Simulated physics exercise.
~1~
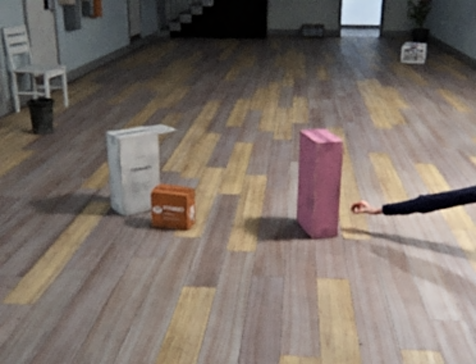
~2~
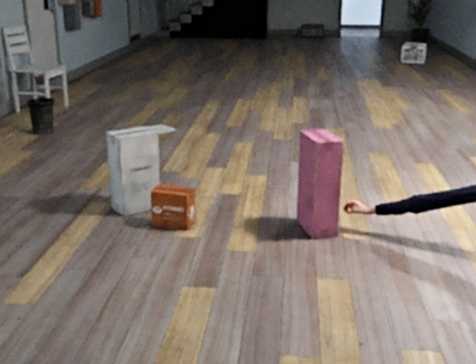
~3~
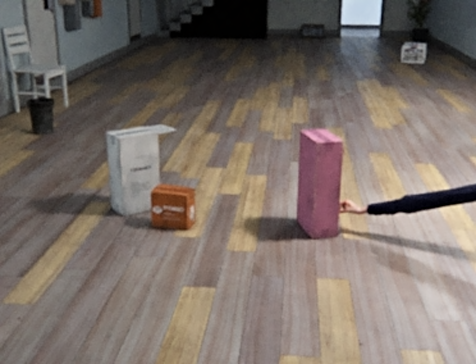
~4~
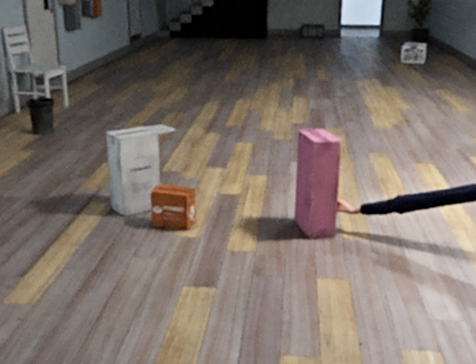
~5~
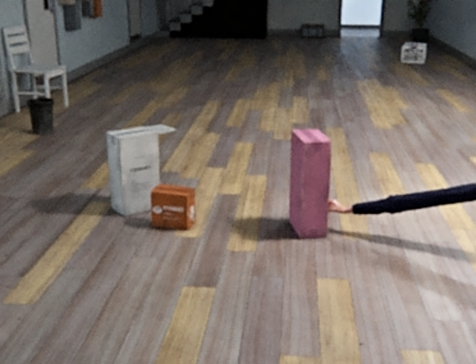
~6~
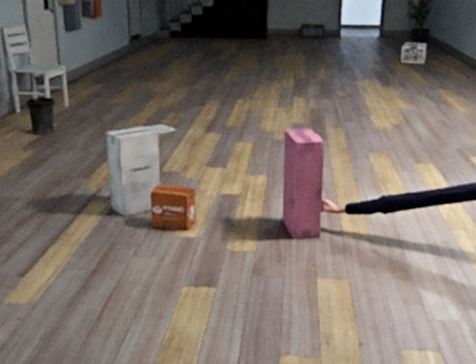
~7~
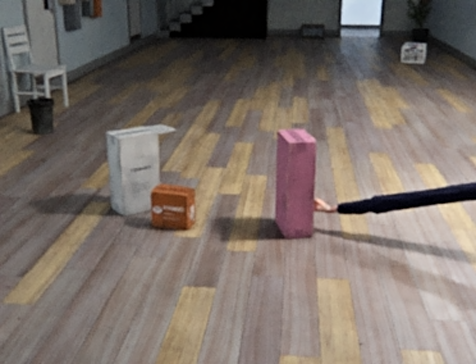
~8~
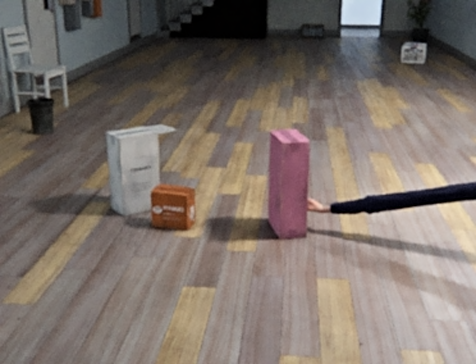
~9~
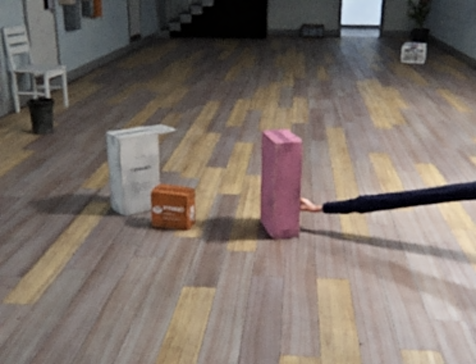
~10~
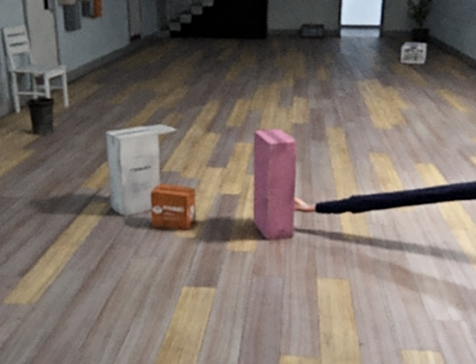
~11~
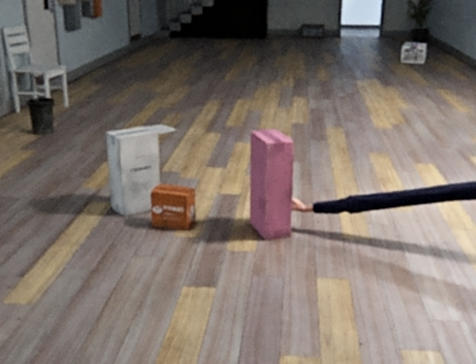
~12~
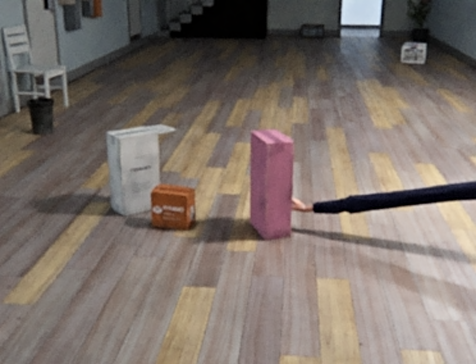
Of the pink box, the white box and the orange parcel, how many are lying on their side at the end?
None of them are lying on their side at the end. The pink box has slid to the left but still stands upright, and the white box and orange parcel have stayed in place.
